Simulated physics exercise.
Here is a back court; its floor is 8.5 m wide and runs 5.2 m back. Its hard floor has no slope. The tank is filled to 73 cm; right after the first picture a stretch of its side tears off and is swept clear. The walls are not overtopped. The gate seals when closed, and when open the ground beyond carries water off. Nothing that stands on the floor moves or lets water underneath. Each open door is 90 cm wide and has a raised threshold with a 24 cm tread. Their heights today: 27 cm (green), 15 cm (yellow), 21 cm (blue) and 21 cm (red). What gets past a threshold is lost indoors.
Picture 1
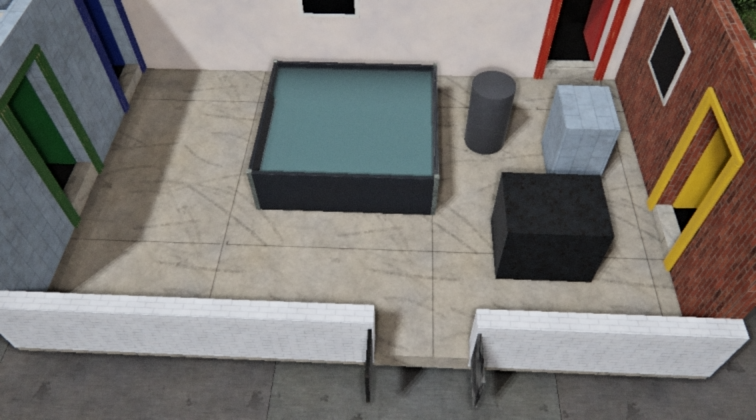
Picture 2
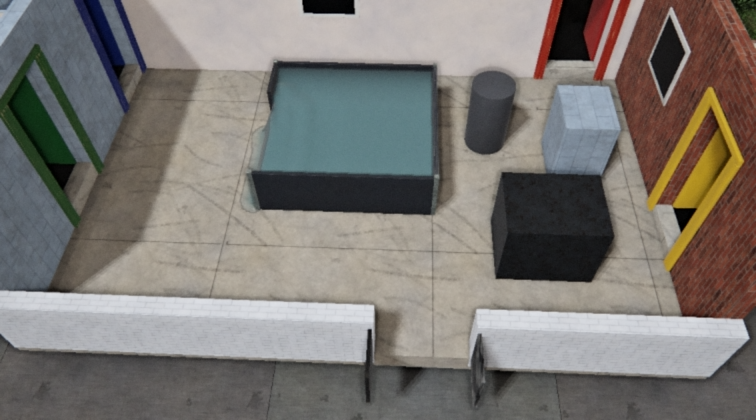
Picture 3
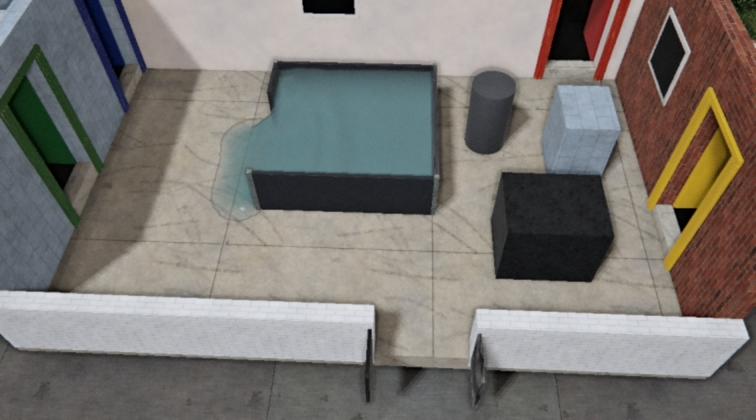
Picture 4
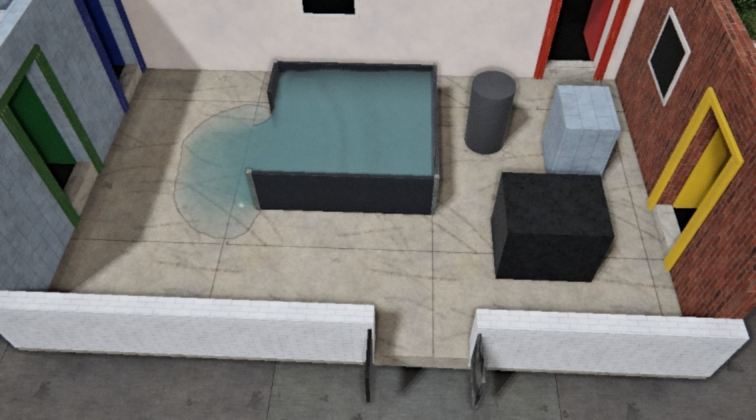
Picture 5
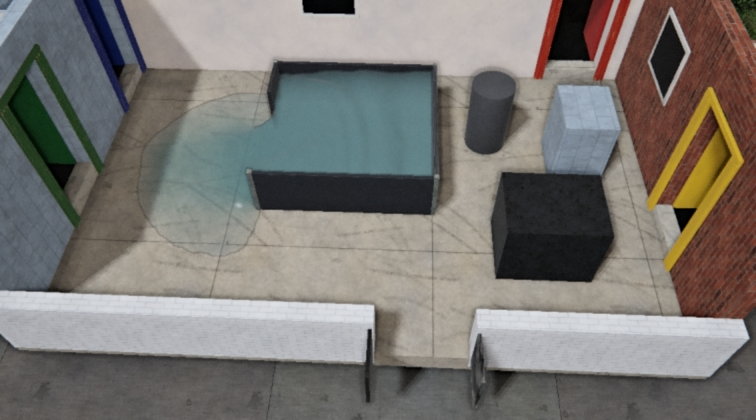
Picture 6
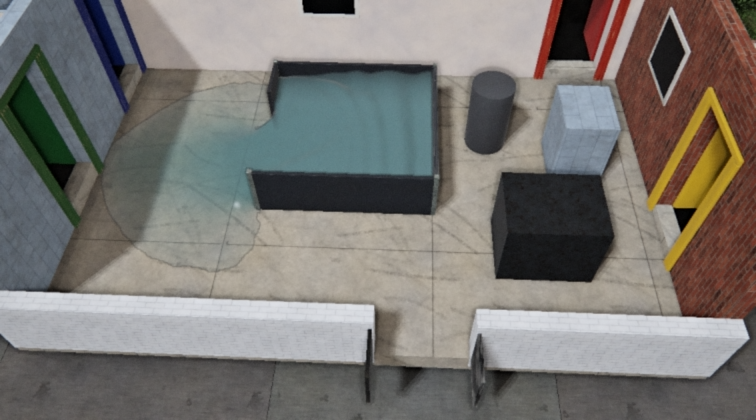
At first, still teal water fills a dark rectangular tank in a walled court with coloured doorways. Then the tank's left side gives way and water pours through the gap onto the pale floor. The thin sheet fans out leftward in a widening rounded patch, nearing the green doorway, while ripples cross the tank.
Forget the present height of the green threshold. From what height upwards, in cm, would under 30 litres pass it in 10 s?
It would have to be roughly 35 cm high.
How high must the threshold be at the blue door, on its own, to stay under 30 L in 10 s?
Roughly 26 cm at blue.
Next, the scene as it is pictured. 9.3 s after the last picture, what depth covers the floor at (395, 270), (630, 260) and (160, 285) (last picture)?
About 6, 7 and 12 cm.
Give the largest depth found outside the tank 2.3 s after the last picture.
Up to some 45 cm.
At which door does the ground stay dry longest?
The yellow one.
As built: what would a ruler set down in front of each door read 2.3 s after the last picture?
In cm: Green 33, yellow 0, blue 30, red 0.
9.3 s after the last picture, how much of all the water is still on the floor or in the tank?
Some 94 per cent remains.
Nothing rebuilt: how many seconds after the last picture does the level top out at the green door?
At about 1.0 s.
Then, 0.7 s after the last picture water covers 30 % of the floor, deepest (44 cm) near (94, 187); 42 cm at the green door, 13 litres in over its 27 cm threshold.
Then, 2.3 s after the last picture water covers 40 % of the floor, deepest (45 cm) near (40, 311); 33 cm at the green door, 99 litres in over its 27 cm threshold.
Then, 9.3 s after the last picture water covers 95 % of the floor, deepest (19 cm) near (636, 160); 13 cm at the green door, 109 litres in over its 27 cm threshold.
At the green door as built, the water peaked near 42 cm, 0.9 s after the last picture.
Run again over the same 10 s with other heights there, 77 litres in over 29.5 cm, 5 litres over 40 cm. The limit of 30 litres is kept from about 35 cm up.
